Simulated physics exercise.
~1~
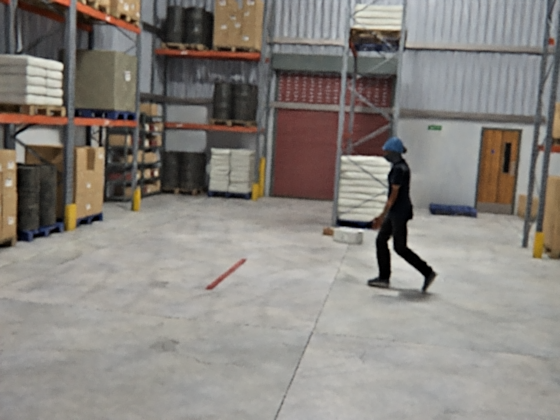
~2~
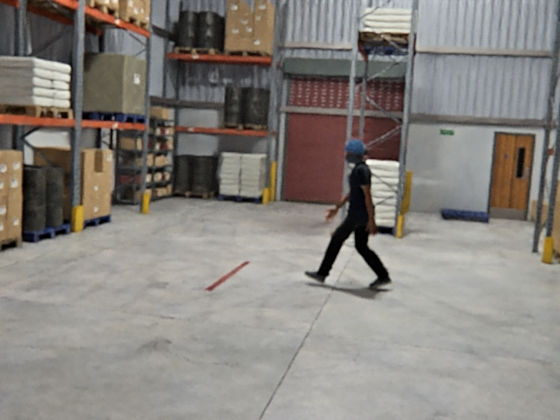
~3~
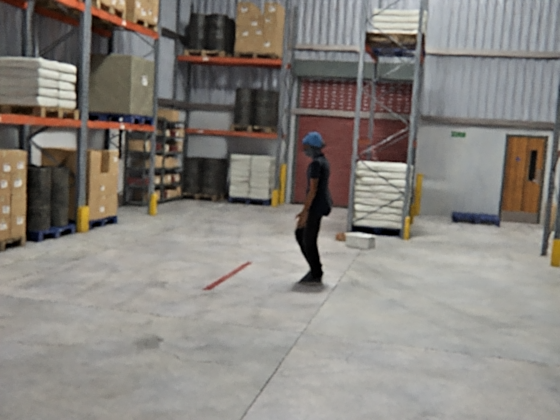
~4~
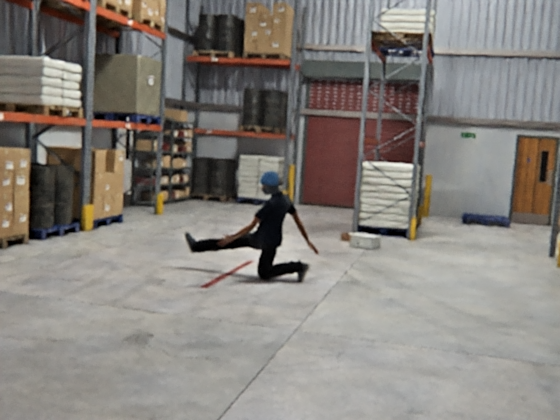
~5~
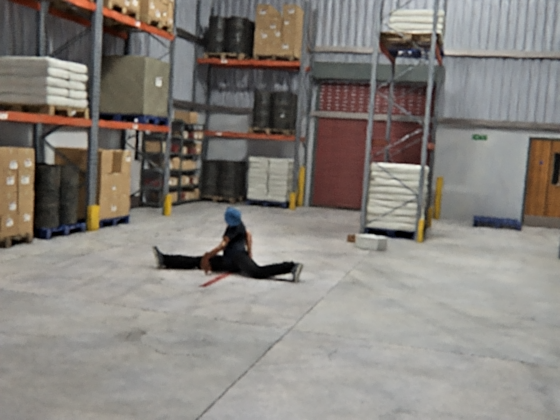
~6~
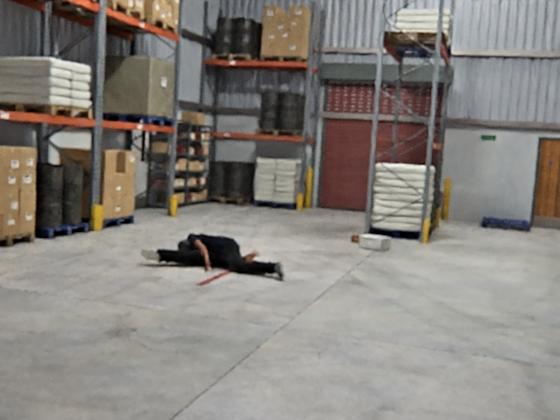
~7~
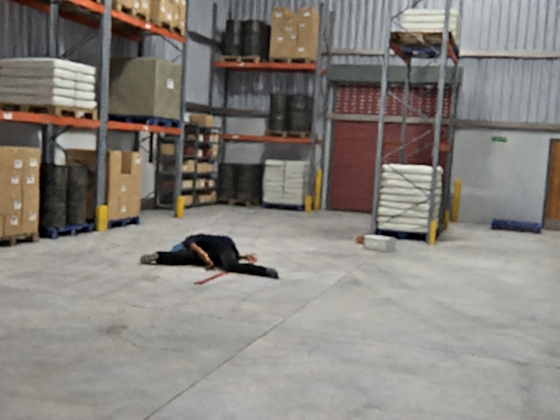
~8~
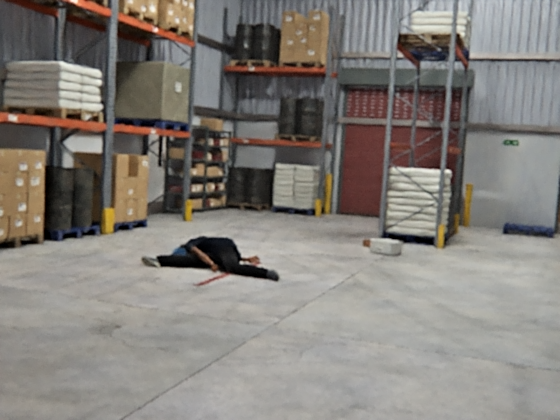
A person in dark clothes and a blue head covering walked left across a warehouse floor, sank with one leg stretched forward into a wide split over the red strip, then folded down onto the floor and lay still across it.
